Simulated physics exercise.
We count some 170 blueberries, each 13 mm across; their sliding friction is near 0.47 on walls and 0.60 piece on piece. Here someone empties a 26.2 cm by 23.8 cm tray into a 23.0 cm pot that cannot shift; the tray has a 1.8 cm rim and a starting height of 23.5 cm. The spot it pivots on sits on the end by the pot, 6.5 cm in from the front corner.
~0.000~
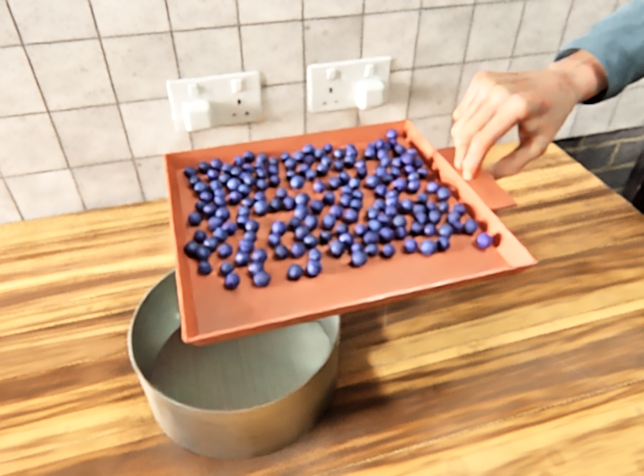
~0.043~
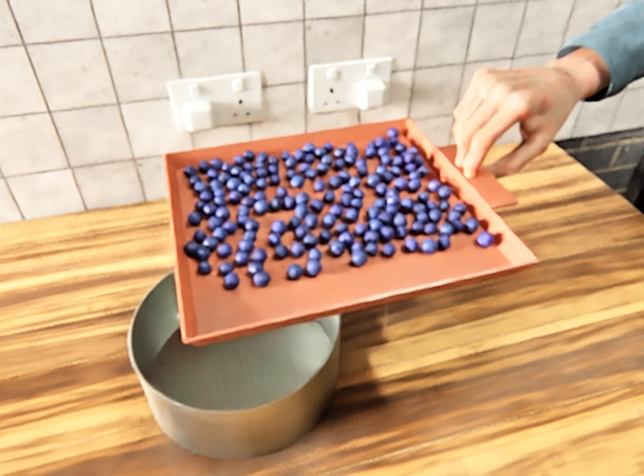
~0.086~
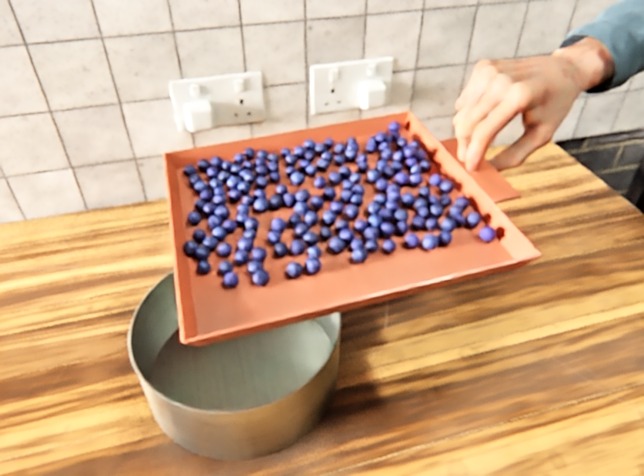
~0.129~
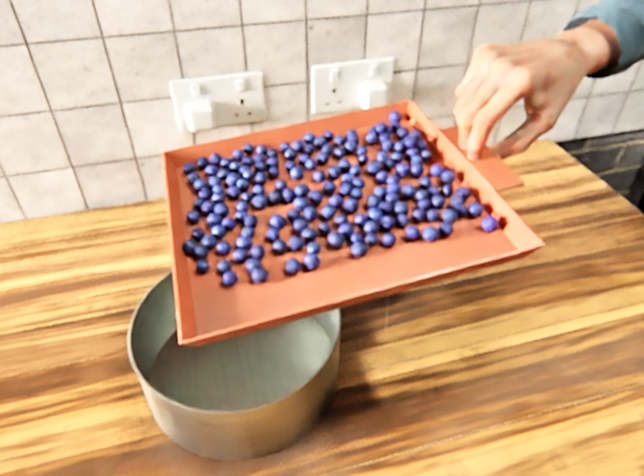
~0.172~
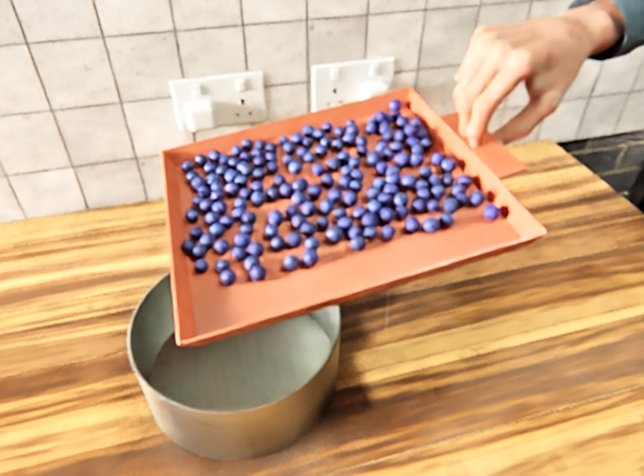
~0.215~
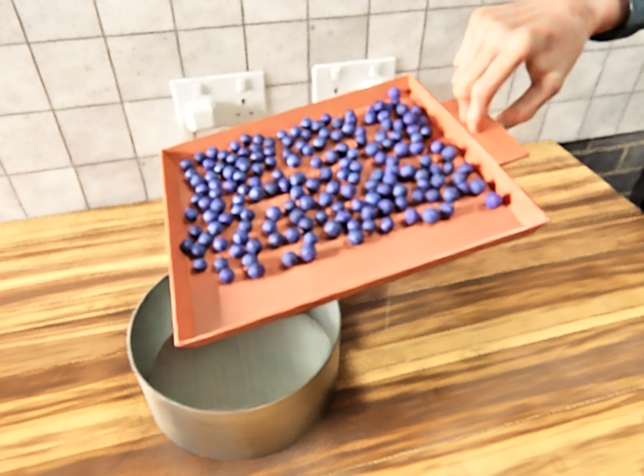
On a wooden counter, a hand raises the right side of a tray of blueberries.
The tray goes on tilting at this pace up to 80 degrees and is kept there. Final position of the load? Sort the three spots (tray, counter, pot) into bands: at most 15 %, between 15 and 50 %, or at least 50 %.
Left on the tray: Up to 15 %; counter: 50 % or more; pot: 15 to 50 %.
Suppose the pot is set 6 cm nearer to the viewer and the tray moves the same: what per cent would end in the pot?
I'd say some 50 per cent would end up there.
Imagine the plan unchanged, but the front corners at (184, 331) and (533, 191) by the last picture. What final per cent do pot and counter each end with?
Final per cent - pot 40, counter 60.
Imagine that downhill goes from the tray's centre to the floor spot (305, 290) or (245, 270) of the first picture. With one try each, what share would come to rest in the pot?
That would be close to 0 per cent, then close to 0 per cent.
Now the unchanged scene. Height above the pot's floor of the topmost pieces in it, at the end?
Some 2.0 cm above the floor.
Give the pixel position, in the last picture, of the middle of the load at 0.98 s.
Approximately (174, 218) in the last picture.
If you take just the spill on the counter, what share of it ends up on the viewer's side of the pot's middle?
Roughly 80 percent of the spill.
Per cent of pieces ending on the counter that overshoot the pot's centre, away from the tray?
Some 100 per cent.
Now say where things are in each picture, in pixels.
The first frame shows tray tilt 0 degrees, front corners at (196, 329) and (523, 257); middle of the pieces at (329, 198); pot at (237, 317).
The second frame shows tray tilt 1 degrees, front corners at (195, 329) and (524, 256); middle of the pieces at (330, 197).
The third frame shows tray tilt 2 degrees, front corners at (194, 330) and (526, 250); middle of the pieces at (330, 194).
The fourth frame shows tray tilt 5 degrees, front corners at (191, 331) and (529, 240), lowest corner left front; middle of the pieces at (329, 188).
The fifth frame shows tray tilt 8 degrees, front corners at (189, 331) and (532, 228), lowest corner left front; middle of the pieces at (328, 181).
The sixth frame shows tray tilt 11 degrees, front corners at (187, 332) and (534, 216), lowest corner left front; middle of the pieces at (326, 174); pot at (236, 317). Its pace works out near 70 degrees a second.
After 0.68 s, tilt 44 degrees; the tray holds 100 %, the pot 0 %.
After 0.98 s, tilt 66 degrees; the tray holds 85 %, the pot 0 %.
After 1.39 s, tilt 80 degrees; the tray holds 15 %, the pot 20 %.
In the end, at 2.4 s, tray 0 %, counter 65 %, pot 35 %.
